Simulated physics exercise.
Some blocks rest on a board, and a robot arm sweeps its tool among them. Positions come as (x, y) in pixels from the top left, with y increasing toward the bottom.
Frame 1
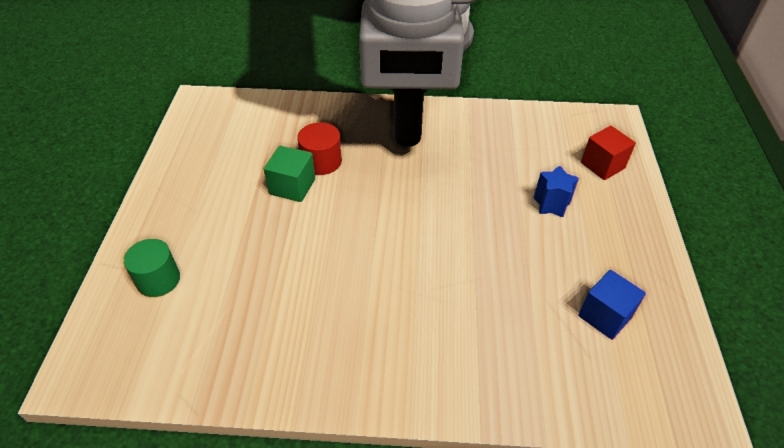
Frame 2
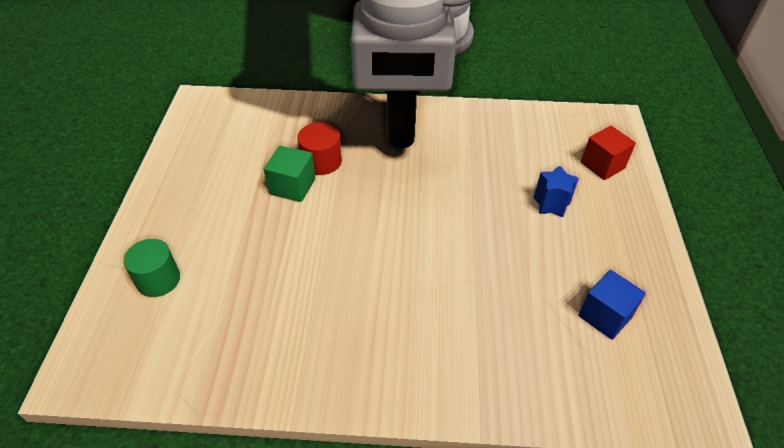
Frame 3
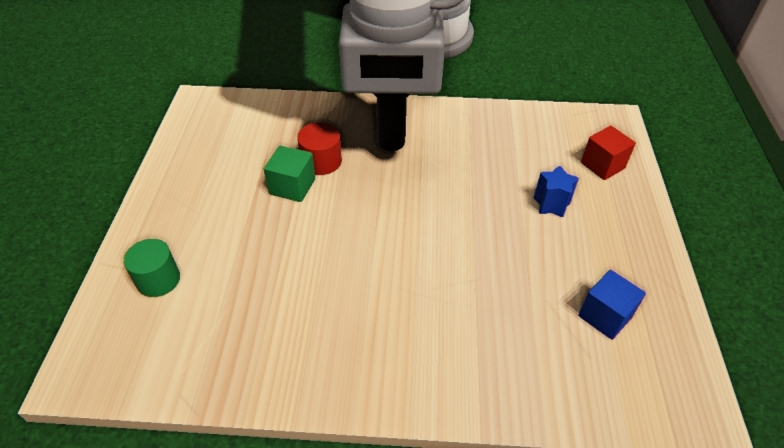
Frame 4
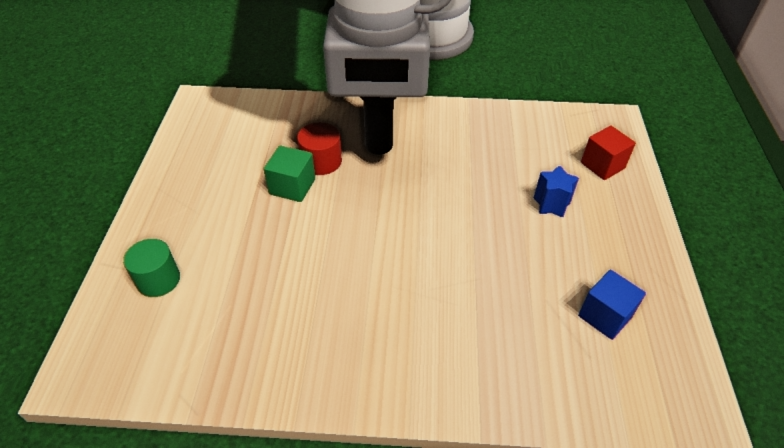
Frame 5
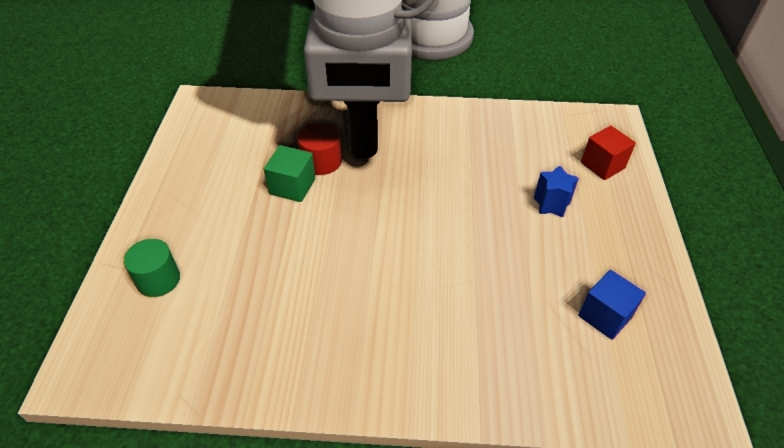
On a wooden board over green ground, a robot arm sliding its black tool left toward a red cylinder among still blocks.
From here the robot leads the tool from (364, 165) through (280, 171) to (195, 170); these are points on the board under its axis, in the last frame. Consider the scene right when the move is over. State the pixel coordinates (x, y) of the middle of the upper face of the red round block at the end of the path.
When the path ends, it will be at (247, 122).
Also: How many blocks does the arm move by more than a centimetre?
Two of them.
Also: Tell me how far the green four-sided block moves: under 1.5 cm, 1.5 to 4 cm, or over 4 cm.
Its displacement is between 1.5 and 4 cm.
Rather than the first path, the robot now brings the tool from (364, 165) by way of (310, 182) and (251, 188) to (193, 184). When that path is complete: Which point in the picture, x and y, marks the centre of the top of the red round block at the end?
I'd say the red round block ends with its top centre at (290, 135).
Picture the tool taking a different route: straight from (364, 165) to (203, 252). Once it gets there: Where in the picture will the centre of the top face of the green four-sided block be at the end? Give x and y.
The middle of its upper face should be somewhere near (260, 164).
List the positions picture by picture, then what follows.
Tool tip (407, 139); block tops, green four-sided block (288, 160); red round block (319, 135), in the first picture.
Tool (401, 141); blocks unchanged, in the second picture.
Tool (391, 144); blocks unchanged, in the third picture.
Tool (379, 147); blocks unchanged, in the fourth picture.
Tool (364, 151); green four-sided block (288, 160); red round block (319, 135), in the fifth picture.
The first path, step by step. One third of the way, tool (305, 155); green four-sided block (283, 164); red round block (277, 130).
Two thirds of the way, tool (248, 157); green four-sided block (272, 168), turned 20° anticlockwise; red round block (248, 122).
At the end, tool (190, 156); green four-sided block (272, 168), turned 20° anticlockwise; red round block (247, 122).
